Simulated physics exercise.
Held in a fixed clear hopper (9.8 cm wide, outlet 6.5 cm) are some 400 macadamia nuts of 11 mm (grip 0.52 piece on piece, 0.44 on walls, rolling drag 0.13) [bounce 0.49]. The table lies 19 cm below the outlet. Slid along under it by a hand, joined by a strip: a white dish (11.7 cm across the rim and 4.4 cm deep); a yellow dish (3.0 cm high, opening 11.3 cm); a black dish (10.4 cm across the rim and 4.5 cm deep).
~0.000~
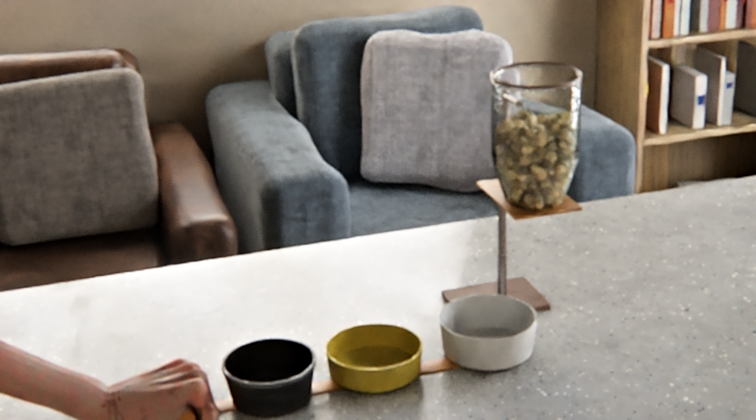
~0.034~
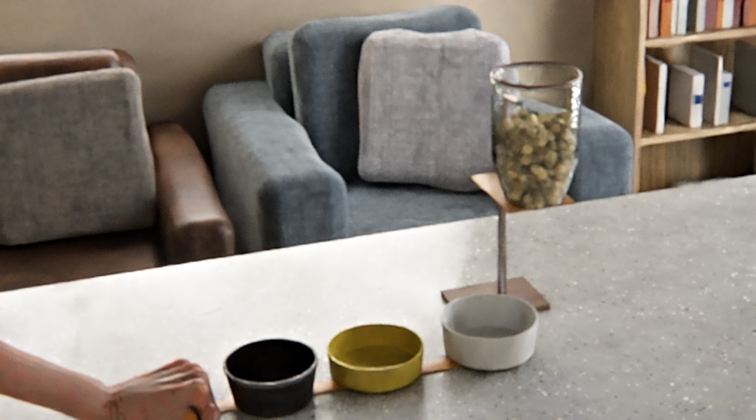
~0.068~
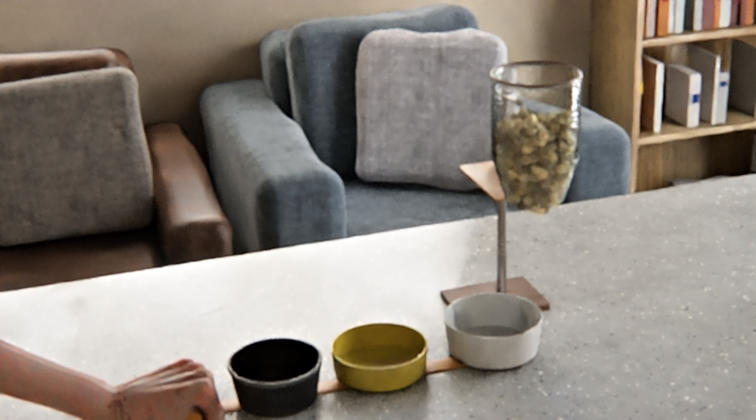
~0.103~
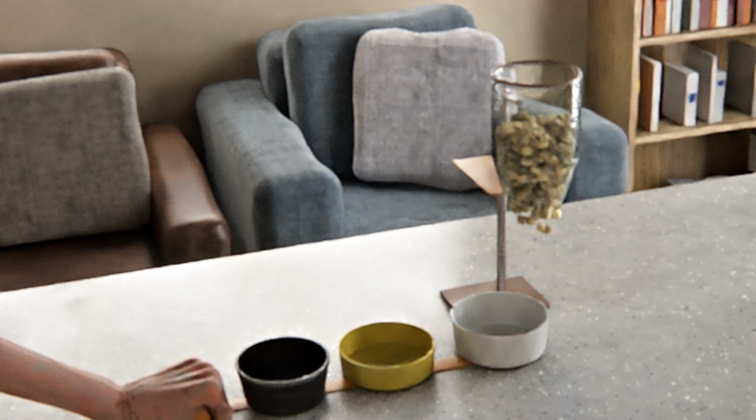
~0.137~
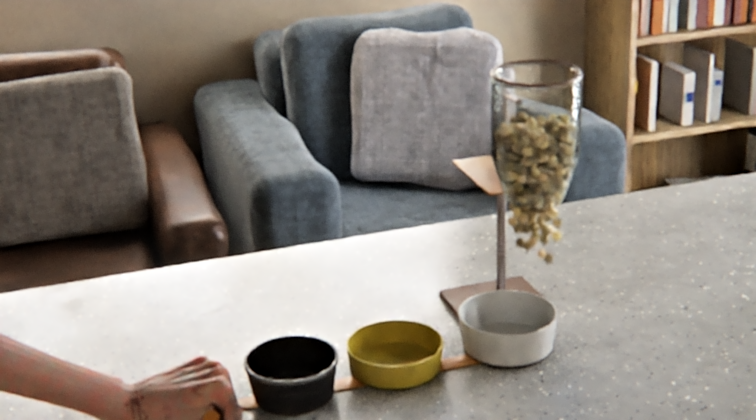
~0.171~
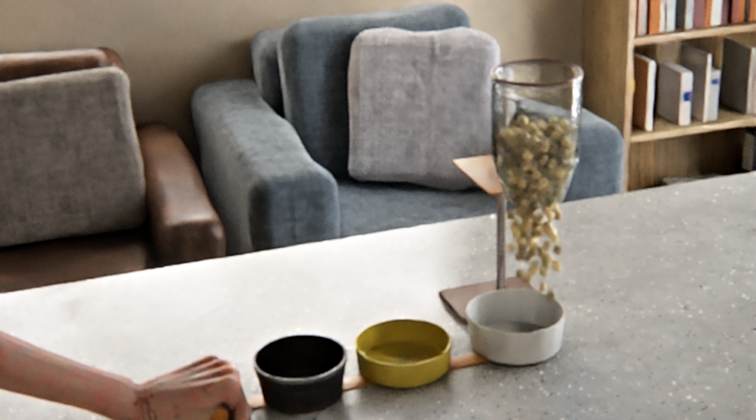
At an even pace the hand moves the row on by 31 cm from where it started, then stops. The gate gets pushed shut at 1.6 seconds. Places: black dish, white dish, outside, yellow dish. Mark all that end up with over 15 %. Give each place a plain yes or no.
Place by place: Black dish no, white dish yes, outside yes, yellow dish yes.
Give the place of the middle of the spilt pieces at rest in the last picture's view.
It sits at roughly (615, 348) in the last picture.
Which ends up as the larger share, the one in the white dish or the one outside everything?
Result: Larger amount in the white dish.
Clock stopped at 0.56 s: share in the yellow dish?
Share at that moment: Near 10 per cent.
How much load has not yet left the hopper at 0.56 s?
Around 0 percent of the load, give or take.
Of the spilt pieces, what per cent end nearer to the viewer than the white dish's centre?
Estimate: Approx. 60 %.
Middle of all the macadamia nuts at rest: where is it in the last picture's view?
The centre lies near pixel (668, 309).
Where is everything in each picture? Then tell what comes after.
In the first picture, dishes slid 0.0 cm; 0 pieces falling; top of the load at (562, 115); white dish at (487, 316); yellow dish at (374, 345); black dish at (269, 360).
In the second picture, dishes slid 0.2 cm; 0 pieces falling; top of the load at (562, 115).
In the third picture, dishes slid 0.7 cm; 1 pieces falling; top of the load at (562, 114).
In the fourth picture, dishes slid 1.6 cm; 20 pieces falling; top of the load at (554, 117).
In the fifth picture, dishes slid 2.6 cm; 46 pieces falling; top of the load at (529, 118).
In the sixth picture, dishes slid 3.7 cm; 70 pieces falling; top of the load at (562, 123); white dish at (516, 310); yellow dish at (403, 341); black dish at (300, 356). They move about 30 cm a second.
Then, at 0.56 s, outside 20 %, yellow dish 10 %, white dish 45 %, in the air 25 %; middle of all pieces on or above the table near (566, 305).
After 0.89 s, outside 20 %, yellow dish 30 %, white dish 45 %; middle of all pieces on or above the table near (623, 315).
After 1.19 s, outside 20 %, yellow dish 30 %, white dish 45 %; middle of all pieces on or above the table near (658, 309).
After 1.48 s, outside 20 %, yellow dish 30 %, white dish 45 %; middle of all pieces on or above the table near (658, 309).
At rest (2.2 s), outside 20 %, yellow dish 30 %, hopper 0 %, black dish 0 %, white dish 45 %.
